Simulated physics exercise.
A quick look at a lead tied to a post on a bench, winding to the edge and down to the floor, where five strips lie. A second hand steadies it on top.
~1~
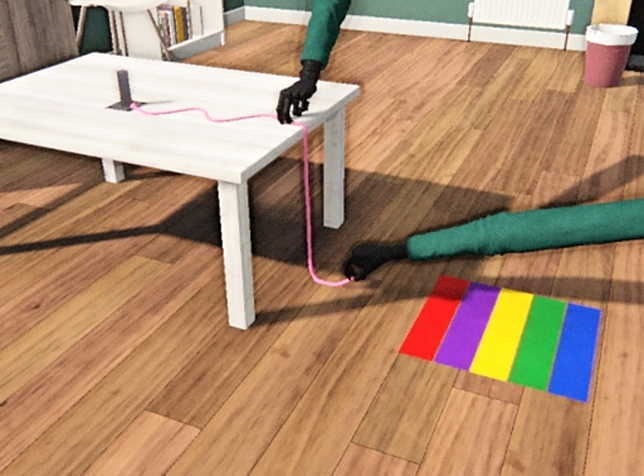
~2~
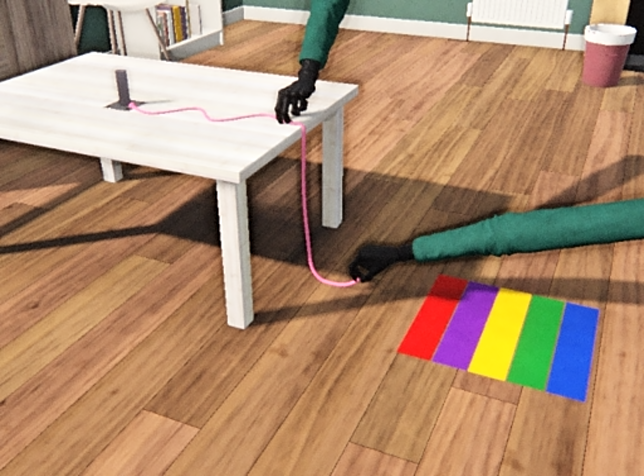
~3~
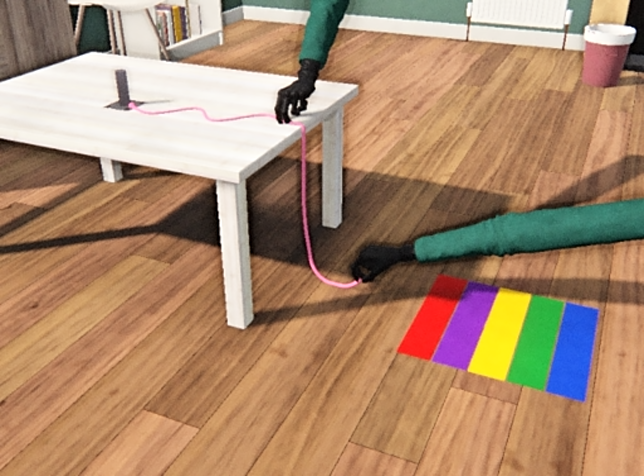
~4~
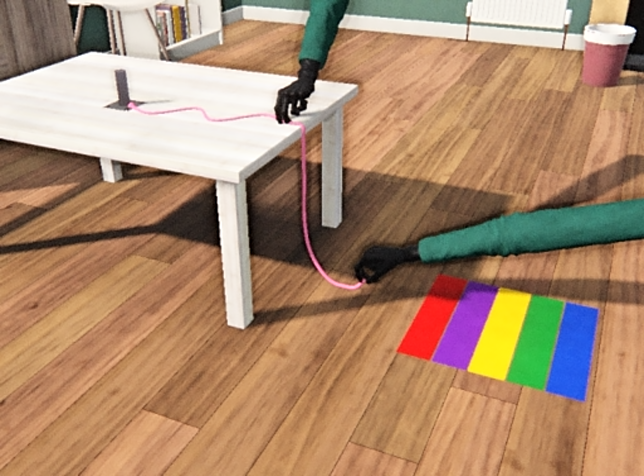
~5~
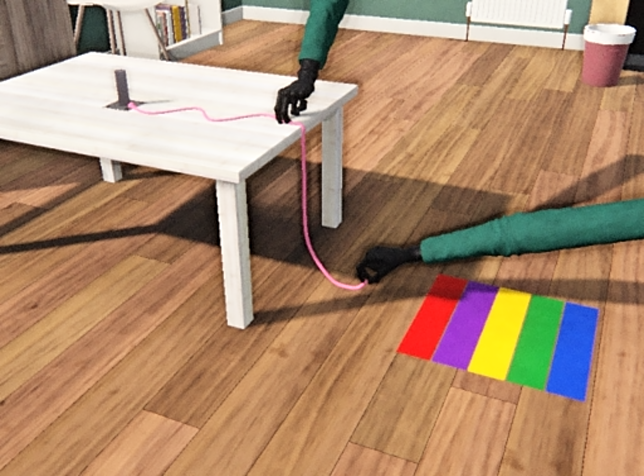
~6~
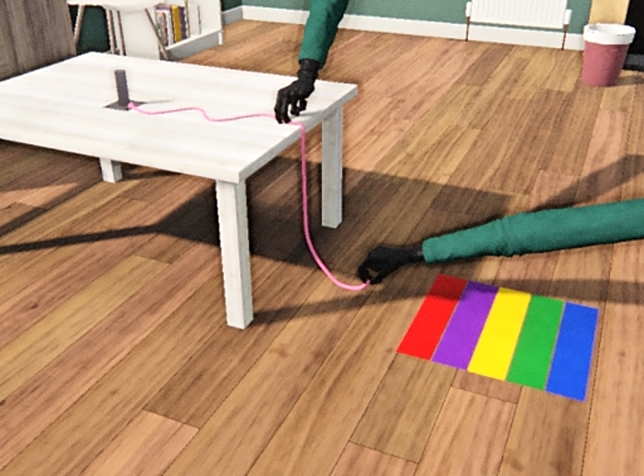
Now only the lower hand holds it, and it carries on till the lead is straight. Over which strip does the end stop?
It gets as far as the yellow strip.
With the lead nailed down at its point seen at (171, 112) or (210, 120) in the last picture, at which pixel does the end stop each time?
The places are (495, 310) and (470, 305).
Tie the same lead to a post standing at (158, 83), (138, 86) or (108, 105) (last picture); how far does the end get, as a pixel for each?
Near (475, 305), (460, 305) and (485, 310).
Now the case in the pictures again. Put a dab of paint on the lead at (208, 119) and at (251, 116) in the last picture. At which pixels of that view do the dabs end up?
Near (238, 119) and (281, 125).
Soon after, end near (441, 298); over red.
After that, end near (480, 308); over purple.
At the stop, end near (505, 313); over yellow. The yellow one.
